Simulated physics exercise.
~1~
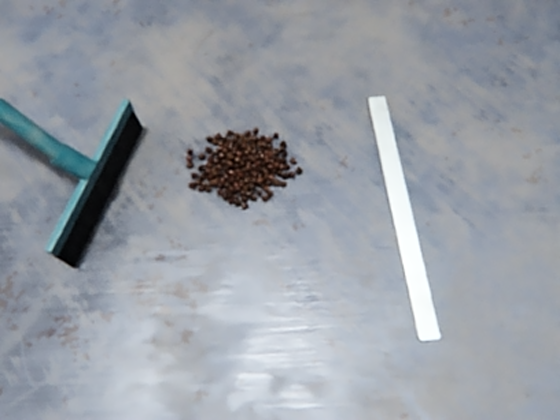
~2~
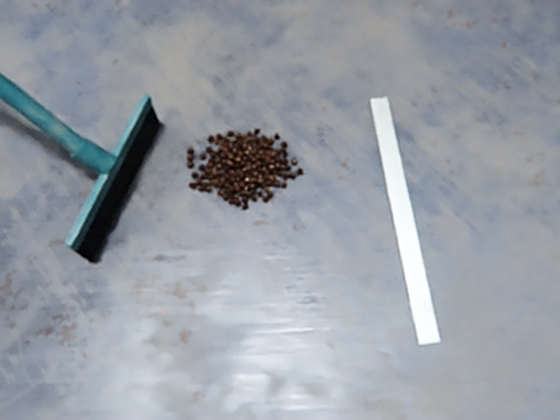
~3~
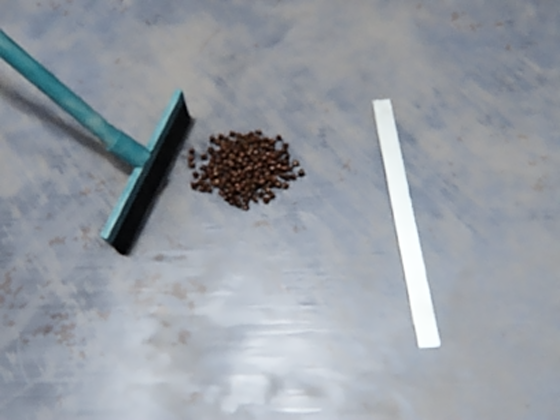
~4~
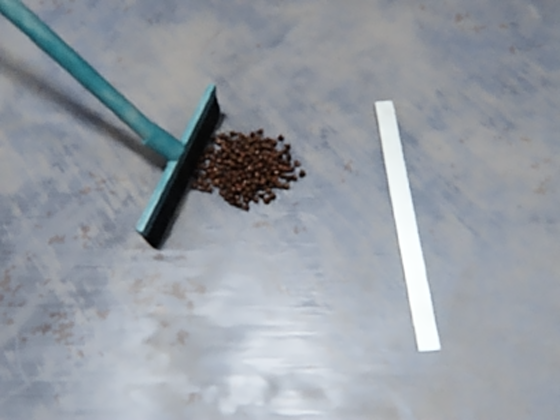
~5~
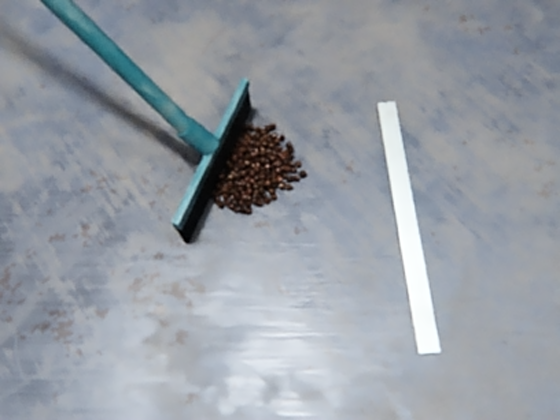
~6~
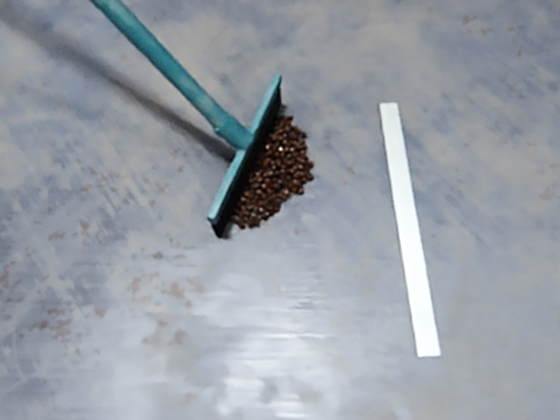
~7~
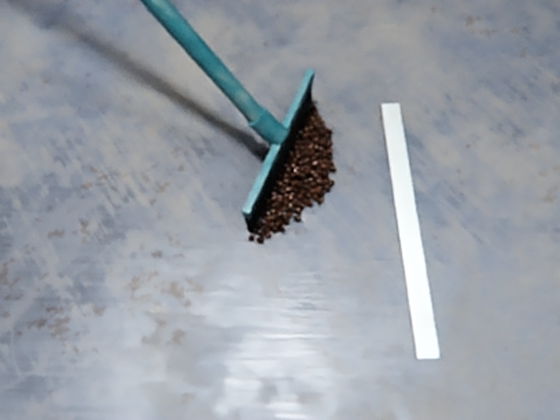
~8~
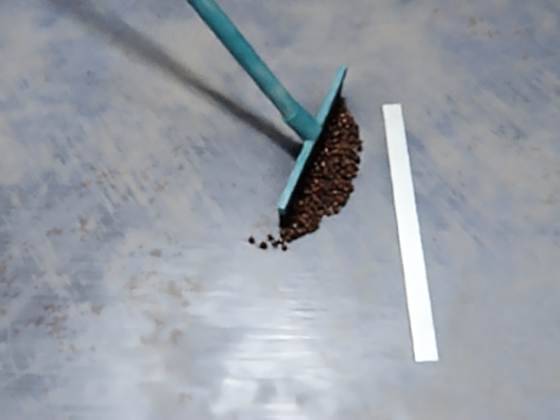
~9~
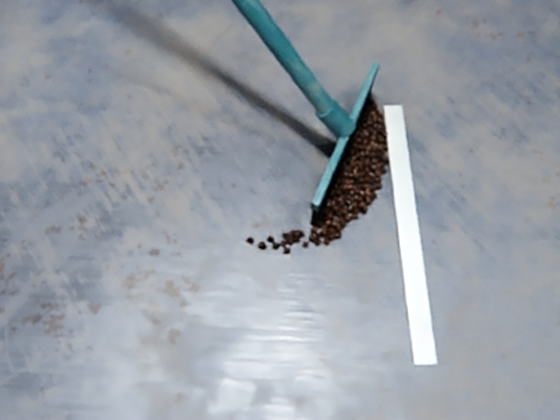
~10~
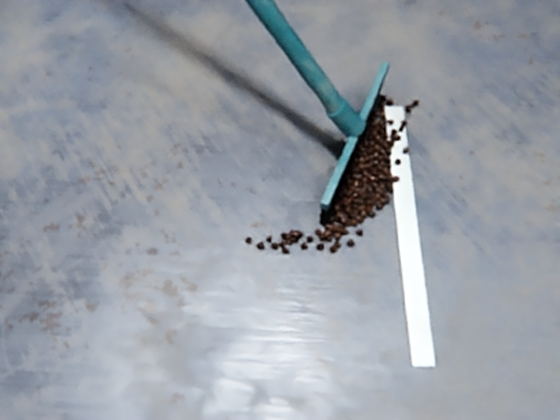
A teal squeegee slid right across a mottled grey floor into a pile of brown coffee beans and pushed them toward a white strip, leaving a few trailing behind, until the heap pressed against the strip's upper part and a few beans spilled onto it.
